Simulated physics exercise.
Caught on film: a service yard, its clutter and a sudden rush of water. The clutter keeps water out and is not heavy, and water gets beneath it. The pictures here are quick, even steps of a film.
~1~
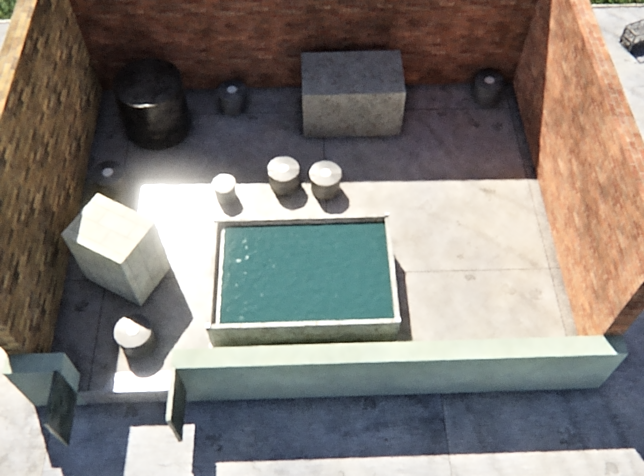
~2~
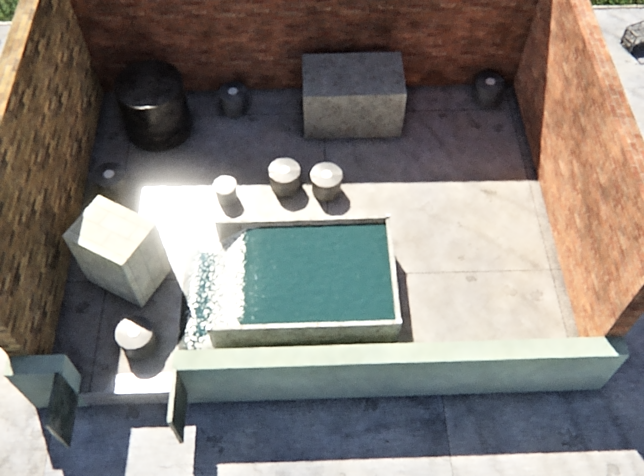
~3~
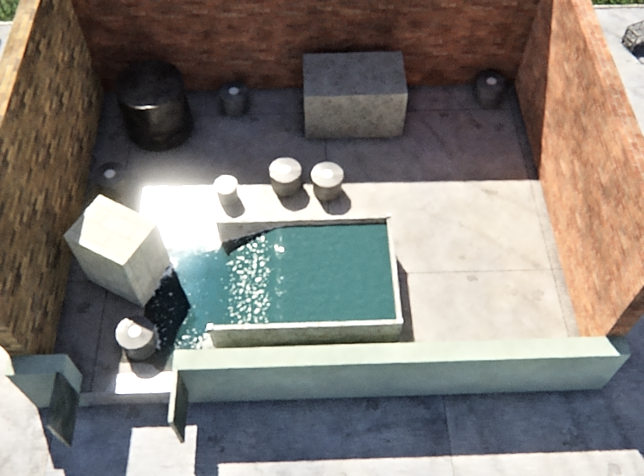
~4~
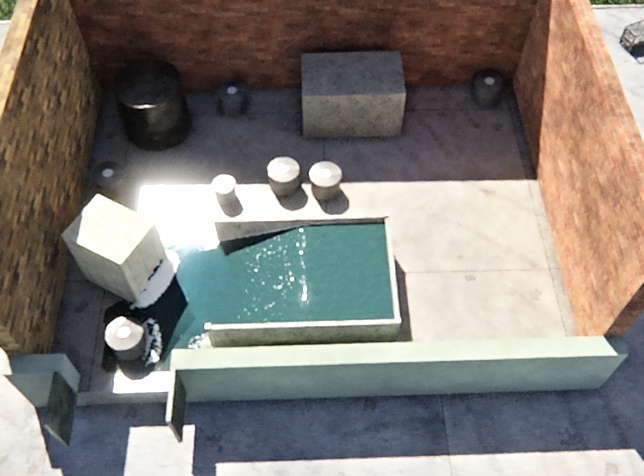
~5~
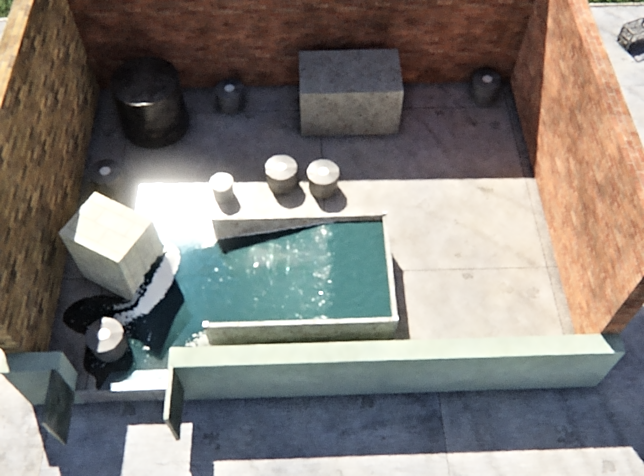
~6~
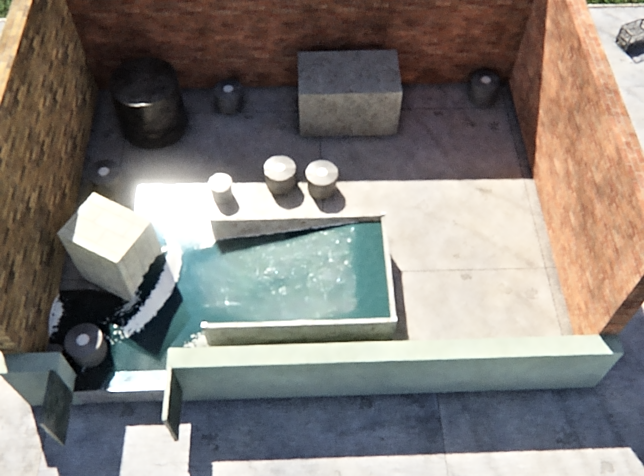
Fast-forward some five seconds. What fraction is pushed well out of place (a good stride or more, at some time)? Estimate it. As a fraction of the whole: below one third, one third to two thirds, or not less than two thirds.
The portion moved well away stays in the middle third.
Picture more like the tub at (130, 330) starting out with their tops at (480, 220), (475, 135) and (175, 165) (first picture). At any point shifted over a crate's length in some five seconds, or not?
Per listing: Largely stays, largely stays, cleared out.
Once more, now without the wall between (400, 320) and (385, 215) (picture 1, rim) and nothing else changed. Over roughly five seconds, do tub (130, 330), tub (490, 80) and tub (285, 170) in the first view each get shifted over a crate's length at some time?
Here is how they go, in order: Fails to go that far, dislodged that far, and fails to go that far.
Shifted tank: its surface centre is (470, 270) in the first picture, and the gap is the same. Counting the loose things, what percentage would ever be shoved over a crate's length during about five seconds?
60 %, roughly.
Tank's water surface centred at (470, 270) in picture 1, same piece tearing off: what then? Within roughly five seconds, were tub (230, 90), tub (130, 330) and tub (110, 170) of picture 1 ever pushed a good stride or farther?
Object by object: Over the mark, over the mark, over the mark.
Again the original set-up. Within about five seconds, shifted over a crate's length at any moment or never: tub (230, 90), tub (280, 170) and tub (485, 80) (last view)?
Object by object as listed: Travels that far, falls short and falls short.
A moment on, 1 of 7 are well off their spots; 1 afloat.
Next, 2 of 7 are well off their spots; 2 afloat.
Later, 1 of 7 are well off their spots; 2 afloat.
In the end, 3 of 7 are well off their spots, and 3 have been at some point; 3 afloat.
